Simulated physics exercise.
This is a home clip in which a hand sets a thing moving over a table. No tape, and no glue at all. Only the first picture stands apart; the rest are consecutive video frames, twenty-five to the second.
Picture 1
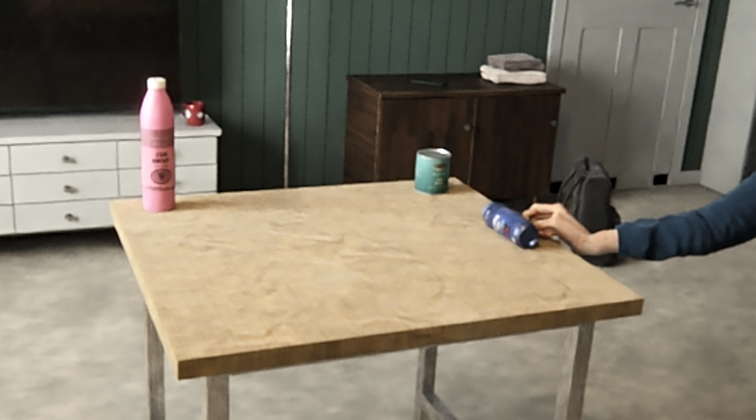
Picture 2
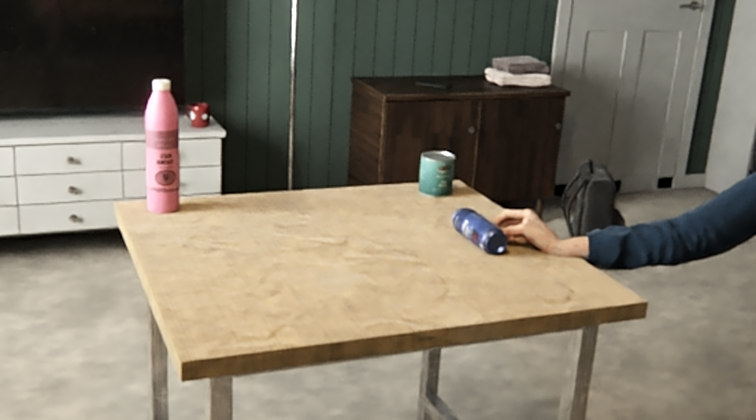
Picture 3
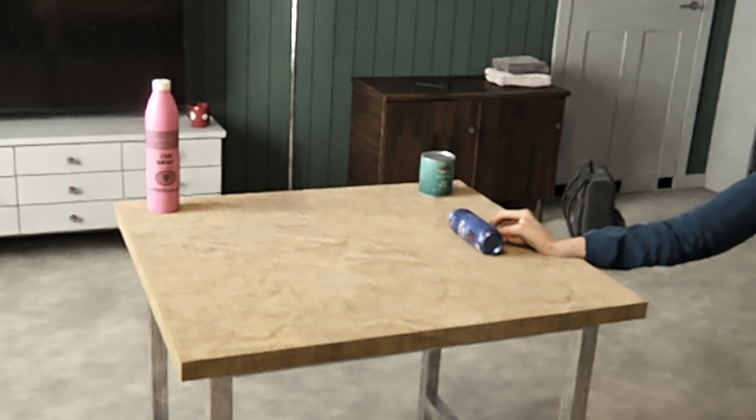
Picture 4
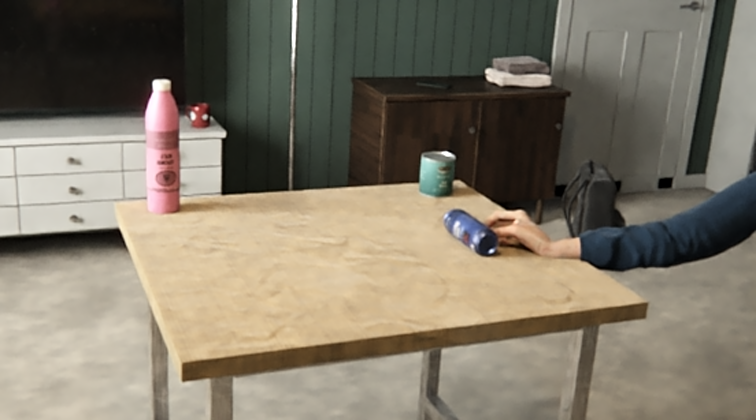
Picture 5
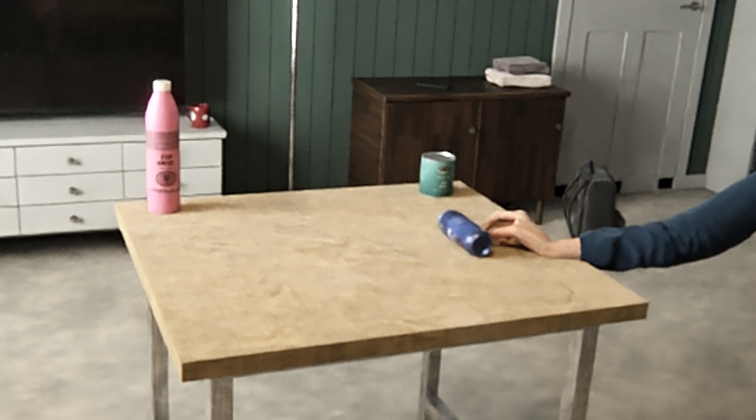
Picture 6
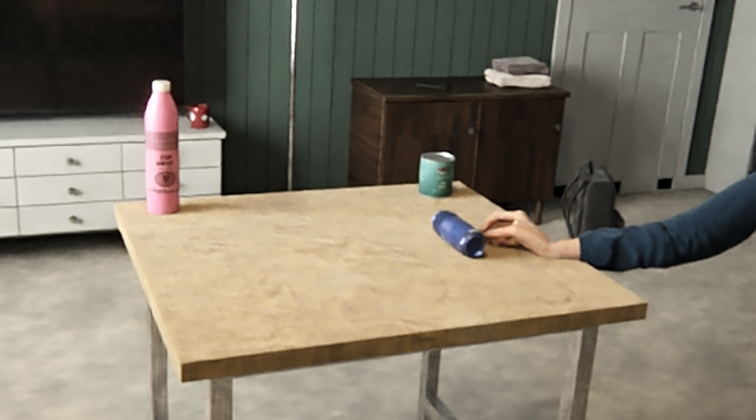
To begin with, a hand reaching in from the right rests against a blue can lying on its side on a table, with a pink bottle and a green tin standing nearby. The can then moves left across the tabletop with the hand following, and it continues shifting slightly left beside the fingertips.
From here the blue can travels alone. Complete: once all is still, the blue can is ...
On the table.
Then, 0.10 s on from there, blue can shifted about its own width near (445, 235).
Then, 0.30 s on from there, blue can shifted well along near (423, 237).
Then, 0.60 s on from there, blue can shifted well along near (403, 238).
In the end, moved from the start, blue can. At the end, from the last picture's camera, blue can near (399, 239).
